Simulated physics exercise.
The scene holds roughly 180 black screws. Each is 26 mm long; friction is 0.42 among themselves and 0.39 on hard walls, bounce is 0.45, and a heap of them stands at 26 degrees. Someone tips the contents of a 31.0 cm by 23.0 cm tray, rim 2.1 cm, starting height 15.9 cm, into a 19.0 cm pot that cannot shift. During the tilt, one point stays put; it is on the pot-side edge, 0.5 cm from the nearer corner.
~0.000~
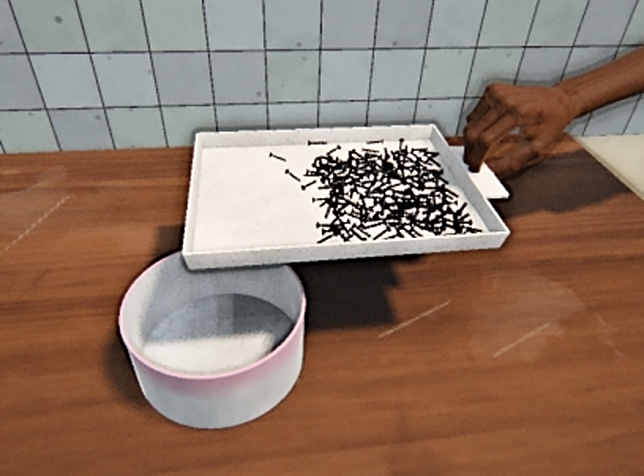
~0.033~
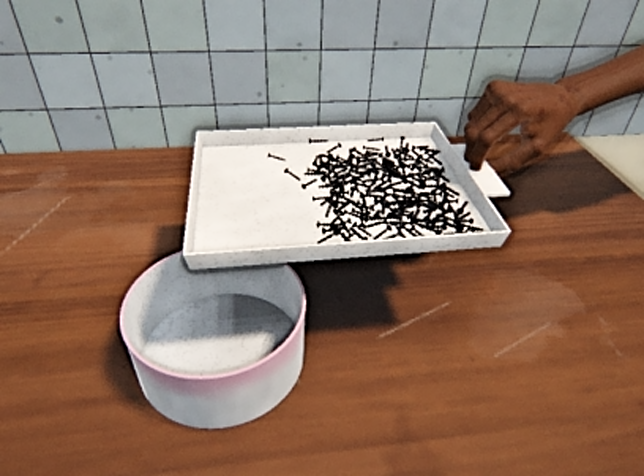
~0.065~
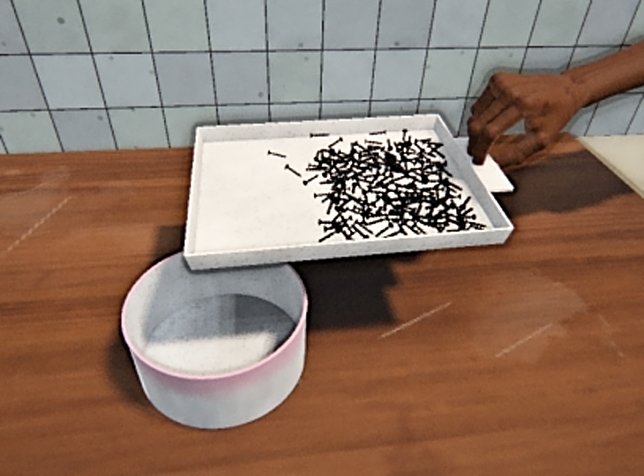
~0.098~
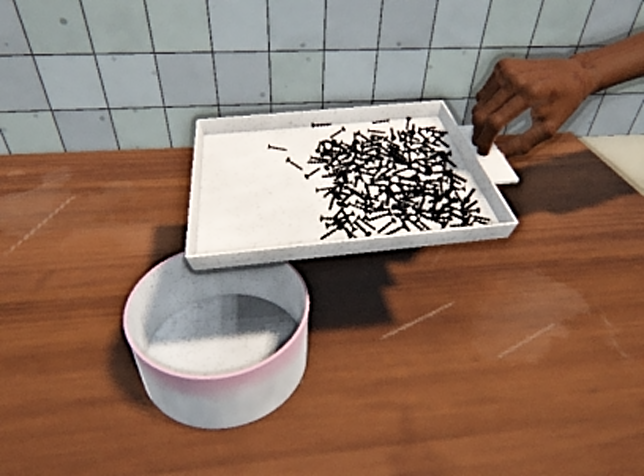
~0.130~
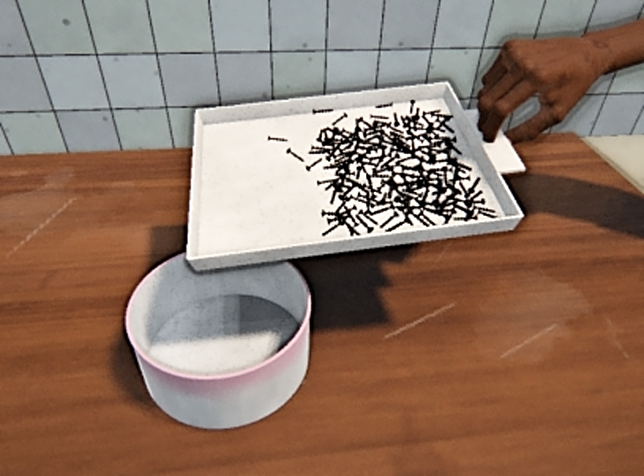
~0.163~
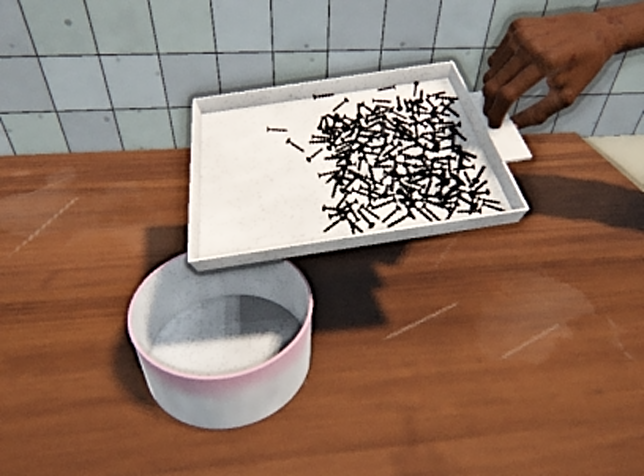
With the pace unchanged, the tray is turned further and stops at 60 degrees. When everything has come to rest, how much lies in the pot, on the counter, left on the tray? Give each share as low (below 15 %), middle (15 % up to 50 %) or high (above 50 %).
Pot - middle, counter - middle, tray - middle.
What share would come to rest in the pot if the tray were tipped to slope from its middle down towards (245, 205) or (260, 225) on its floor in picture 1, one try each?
That would be close to 20 per cent, then close to 25 per cent.
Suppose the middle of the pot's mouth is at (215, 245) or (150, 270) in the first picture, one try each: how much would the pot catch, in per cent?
Near 0 and 0 percent, one try each.
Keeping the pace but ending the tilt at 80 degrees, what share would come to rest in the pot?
Pot share: About 20 per cent.
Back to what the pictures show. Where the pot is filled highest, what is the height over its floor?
It stands at some 1.5 cm.
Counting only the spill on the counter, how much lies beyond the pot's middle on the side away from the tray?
Near 30 in a hundred.
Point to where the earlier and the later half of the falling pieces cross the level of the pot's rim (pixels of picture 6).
Roughly (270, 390) to start, and after that (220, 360).
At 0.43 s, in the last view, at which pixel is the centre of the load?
Load centre, approx.: (377, 139) px.
After 0.32 s, tilt 39 degrees; the tray holds 100 %, the pot 0 %.
Then, at 0.43 s, tilt 55 degrees; the tray holds 100 %, the pot 0 %.
After 0.67 s, tilt 60 degrees; the tray holds 55 %, the pot 0 %.
At rest (1.9 s), pot 25 %, counter 40 %, tray 35 %.
